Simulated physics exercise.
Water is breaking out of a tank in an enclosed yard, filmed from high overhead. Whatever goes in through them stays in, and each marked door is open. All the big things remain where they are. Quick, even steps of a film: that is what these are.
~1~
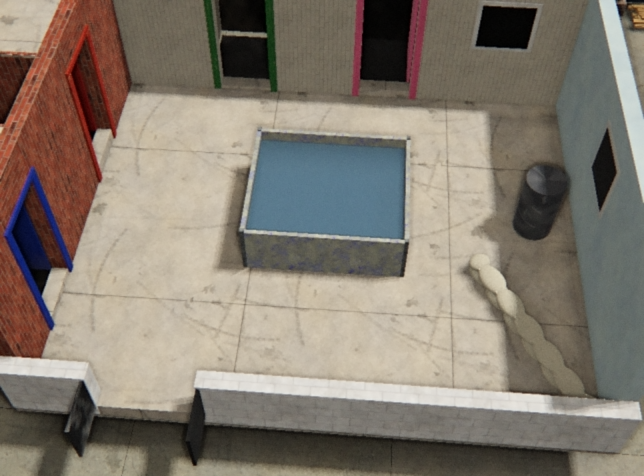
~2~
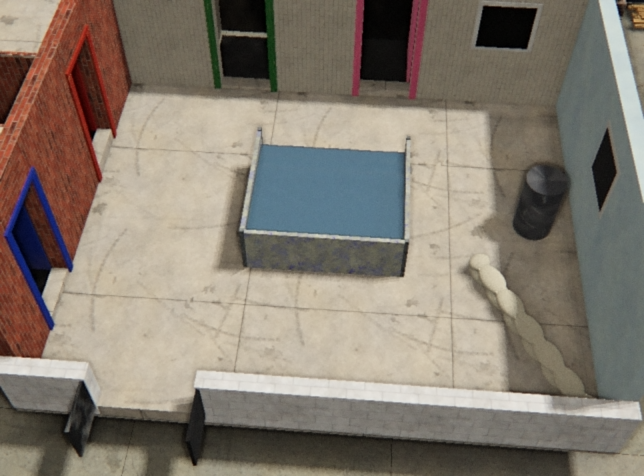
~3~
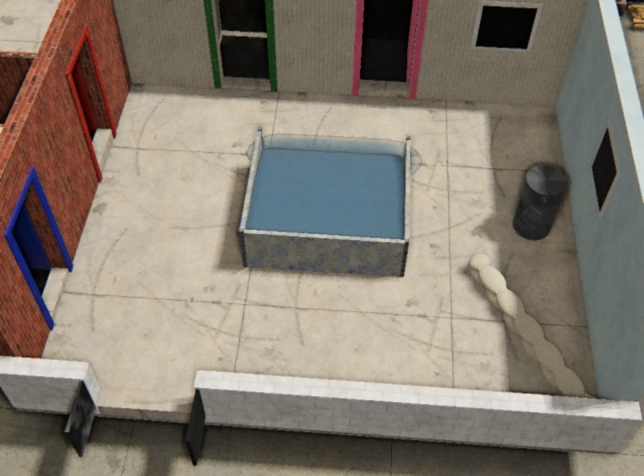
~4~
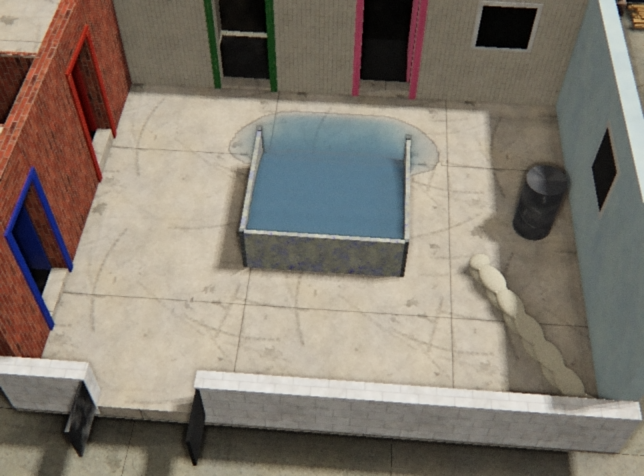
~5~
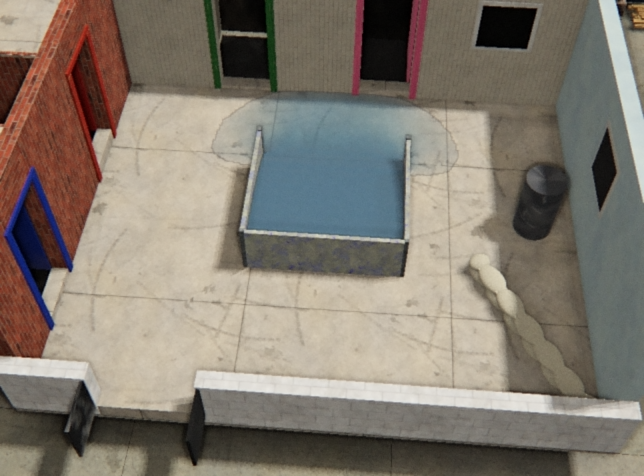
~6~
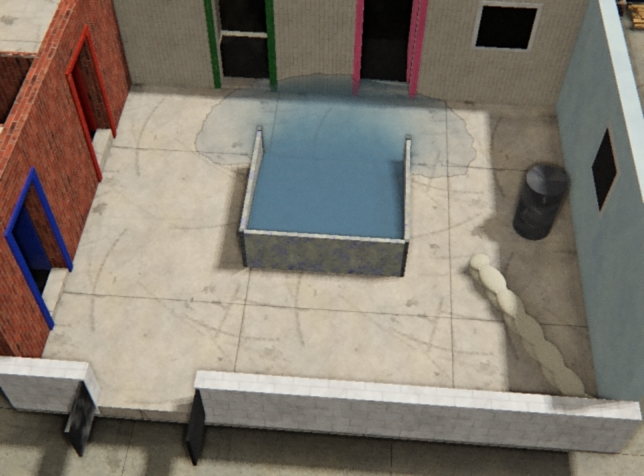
An enclosed yard with a pale, stained concrete floor is seen from high overhead by a still camera. A square tank of blue water sits near the middle, with red and blue doorframes at left, green and pink ones behind, and a dark cylinder and a pale twisted column at right. The tank's far side opens, and water pours out, spreading backward and sideways across the floor in a widening bluish sheet.
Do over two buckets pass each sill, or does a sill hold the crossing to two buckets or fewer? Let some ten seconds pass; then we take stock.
My prediction: Pink door: Too much water; green door: Too much water; red door: Little enough water; blue door: Little enough water.
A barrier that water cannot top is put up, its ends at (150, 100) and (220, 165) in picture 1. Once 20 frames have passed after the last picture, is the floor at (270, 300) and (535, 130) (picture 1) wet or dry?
As listed: No water, flooded.
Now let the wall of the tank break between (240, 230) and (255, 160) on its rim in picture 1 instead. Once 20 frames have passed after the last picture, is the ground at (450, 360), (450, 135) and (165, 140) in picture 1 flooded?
One by one: Unsoaked; unsoaked; waterlogged.
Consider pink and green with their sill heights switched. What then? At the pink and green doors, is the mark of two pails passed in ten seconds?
Lab note: Pink door crosses the line; green door crosses the line.
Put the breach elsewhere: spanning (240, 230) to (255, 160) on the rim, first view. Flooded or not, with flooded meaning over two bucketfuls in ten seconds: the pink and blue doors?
Pink door: Falls short; blue door: Crosses the line.
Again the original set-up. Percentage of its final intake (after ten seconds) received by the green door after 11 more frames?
My estimate is close to 55 per cent.
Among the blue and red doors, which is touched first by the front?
The red door, before the others.
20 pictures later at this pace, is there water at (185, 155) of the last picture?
That spot would be soaked.
A moment on, water covers 20 % of the floor; the pink door far over two buckets in, the green door over two buckets in, the red door not reached, the blue door not reached.
Next, water covers 25 % of the floor; the pink door far over two buckets in, the green door far over two buckets in, the red door not reached, the blue door not reached.
Then, water covers 50 % of the floor; the pink door far over two buckets in, the green door far over two buckets in, the red door wet at the sill, nothing in, the blue door wet at the sill, nothing in.
Later, water covers 80 % of the floor; the pink door far over two buckets in, the green door far over two buckets in, the red door wet at the sill, nothing in, the blue door wet at the sill, nothing in.
In the end, water covers 95 % of the floor; the pink door far over two buckets in, the green door far over two buckets in, the red door wet at the sill, nothing in, the blue door wet at the sill, nothing in.
